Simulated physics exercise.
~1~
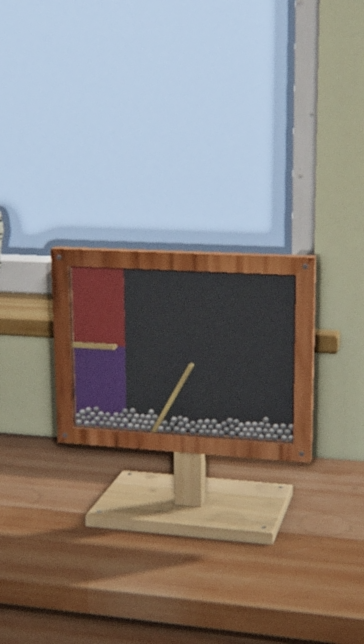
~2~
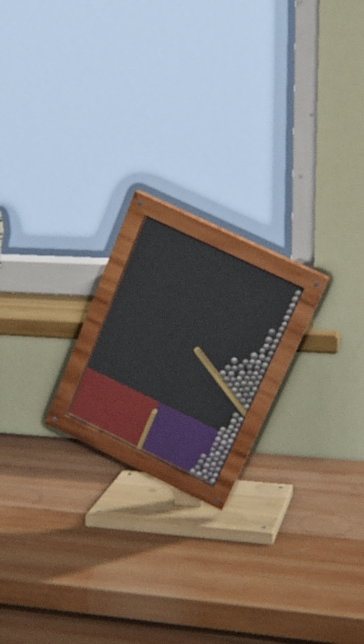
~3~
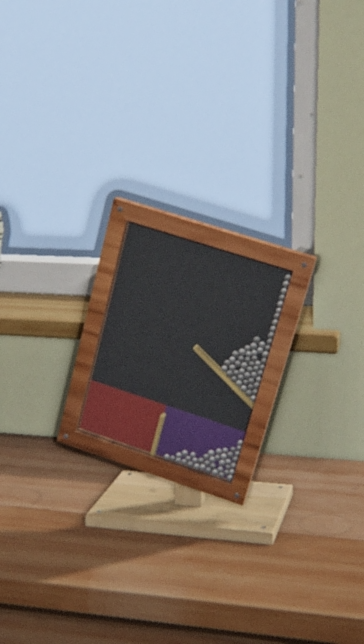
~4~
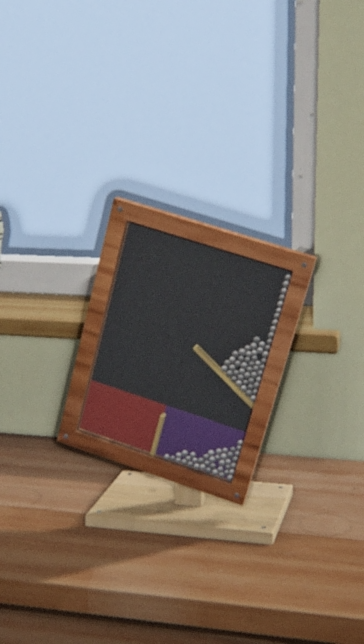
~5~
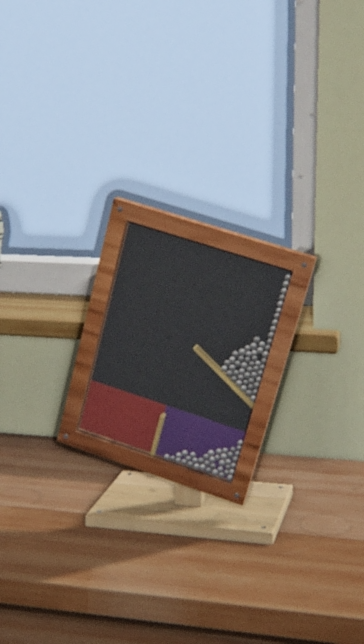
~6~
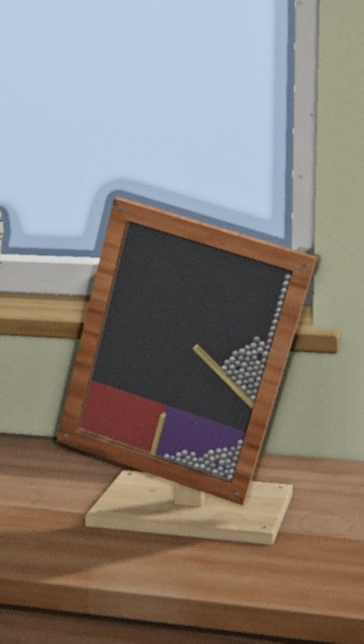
A wood-framed case of small steel balls tipped anticlockwise on its stand until nearly upright on its side, and the balls slid to the right, some settling in the purple pocket, others piling above a slanted stick, leaving the red pocket empty.
